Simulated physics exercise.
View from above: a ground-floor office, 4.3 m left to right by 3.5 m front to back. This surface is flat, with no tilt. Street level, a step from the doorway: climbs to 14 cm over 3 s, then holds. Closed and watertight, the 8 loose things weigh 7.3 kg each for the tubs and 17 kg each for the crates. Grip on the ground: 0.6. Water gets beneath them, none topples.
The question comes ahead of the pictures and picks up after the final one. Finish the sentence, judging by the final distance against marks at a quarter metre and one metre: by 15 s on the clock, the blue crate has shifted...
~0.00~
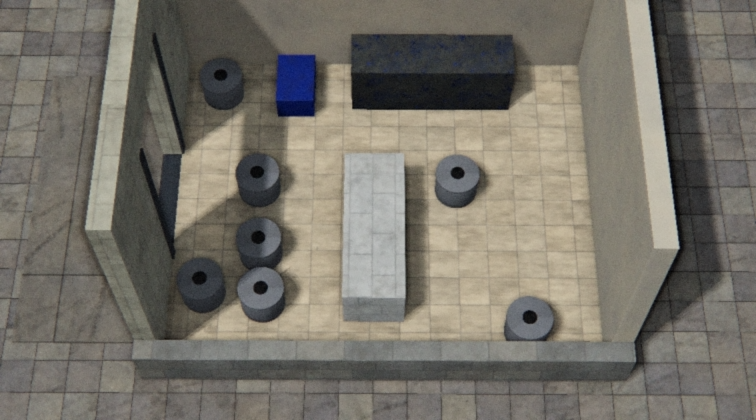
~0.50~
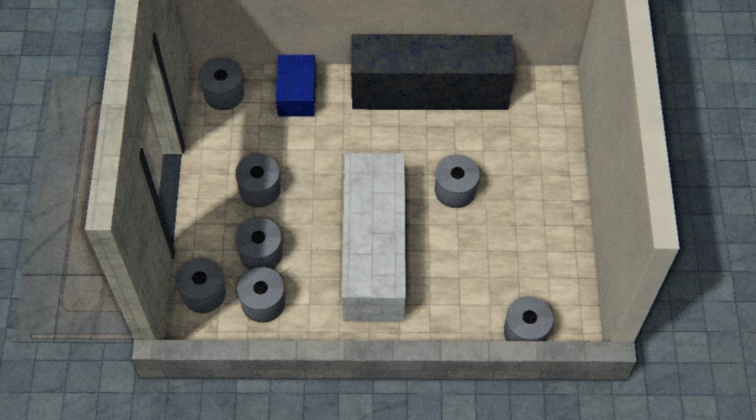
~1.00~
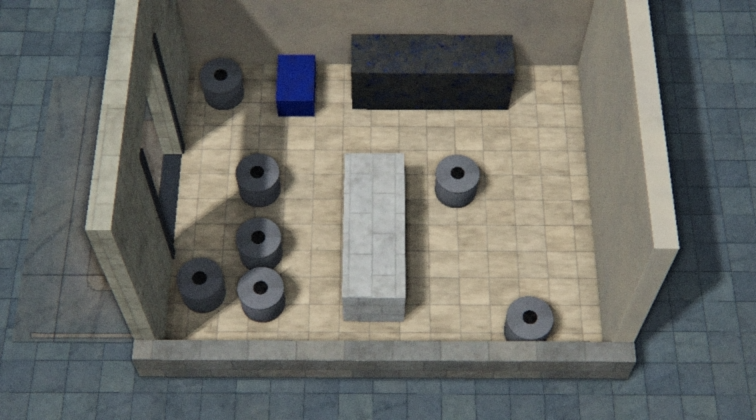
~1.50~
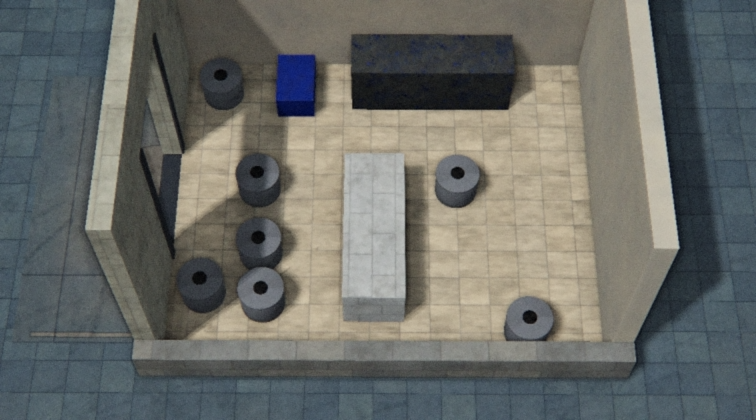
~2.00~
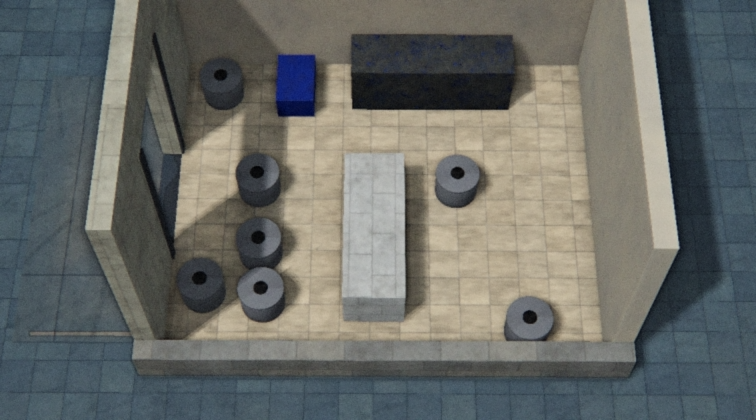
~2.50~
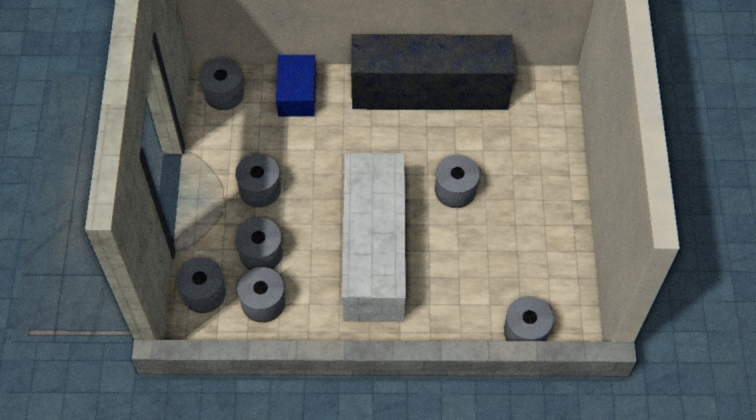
It has shifted from a quarter metre to one metre.
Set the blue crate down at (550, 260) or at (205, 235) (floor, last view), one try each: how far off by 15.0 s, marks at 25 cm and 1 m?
Taking them in order, it keeps its spot and then it edges a short distance.
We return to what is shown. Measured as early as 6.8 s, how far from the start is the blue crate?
Around 0 cm from the start by that time.
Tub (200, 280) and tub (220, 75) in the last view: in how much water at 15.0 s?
8 and 8 cm.
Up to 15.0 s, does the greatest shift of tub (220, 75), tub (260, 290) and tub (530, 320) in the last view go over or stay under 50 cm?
Going one by one, I get within, above and above.
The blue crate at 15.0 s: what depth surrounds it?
About 8 cm.
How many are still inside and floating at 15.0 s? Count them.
Total: 8.
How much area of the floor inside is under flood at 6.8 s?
Roughly 9.0 m2 of it is wet.
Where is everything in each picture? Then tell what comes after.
The blue crate at (296, 77) rests on the ground; water covers 0.0 m2; 0 of 8 have shifted, in the first picture.
The blue crate at (296, 77) rests on the ground; 0.0 m2 under water; 0 of 8 have shifted, in the second picture.
The blue crate at (296, 77), on the bottom; water covers 0.0 m2; 0 of 8 have shifted, in the third picture.
The blue crate at (296, 77), on the bottom; 0.0 m2 under water; 0 of 8 have shifted, in the fourth picture.
The blue crate at (296, 77), on the bottom; water covers 0.0 m2; 0 of 8 have shifted, in the fifth picture.
The blue crate at (296, 77) rests on the ground; 0.4 m2 under water; 0 of 8 have shifted, in the sixth picture.
After 3.5 s the blue crate is near (296, 77), 0.0 m from its start, aground; 0 afloat.
After 6.8 s the blue crate is near (296, 77), 0.0 m from its start, aground; 2 afloat.
After 11.0 s the blue crate is near (281, 75), 0.2 m from its start, aground; 5 afloat.
After 15.0 s the blue crate is near (246, 78), 0.5 m from its start, afloat; 8 afloat.
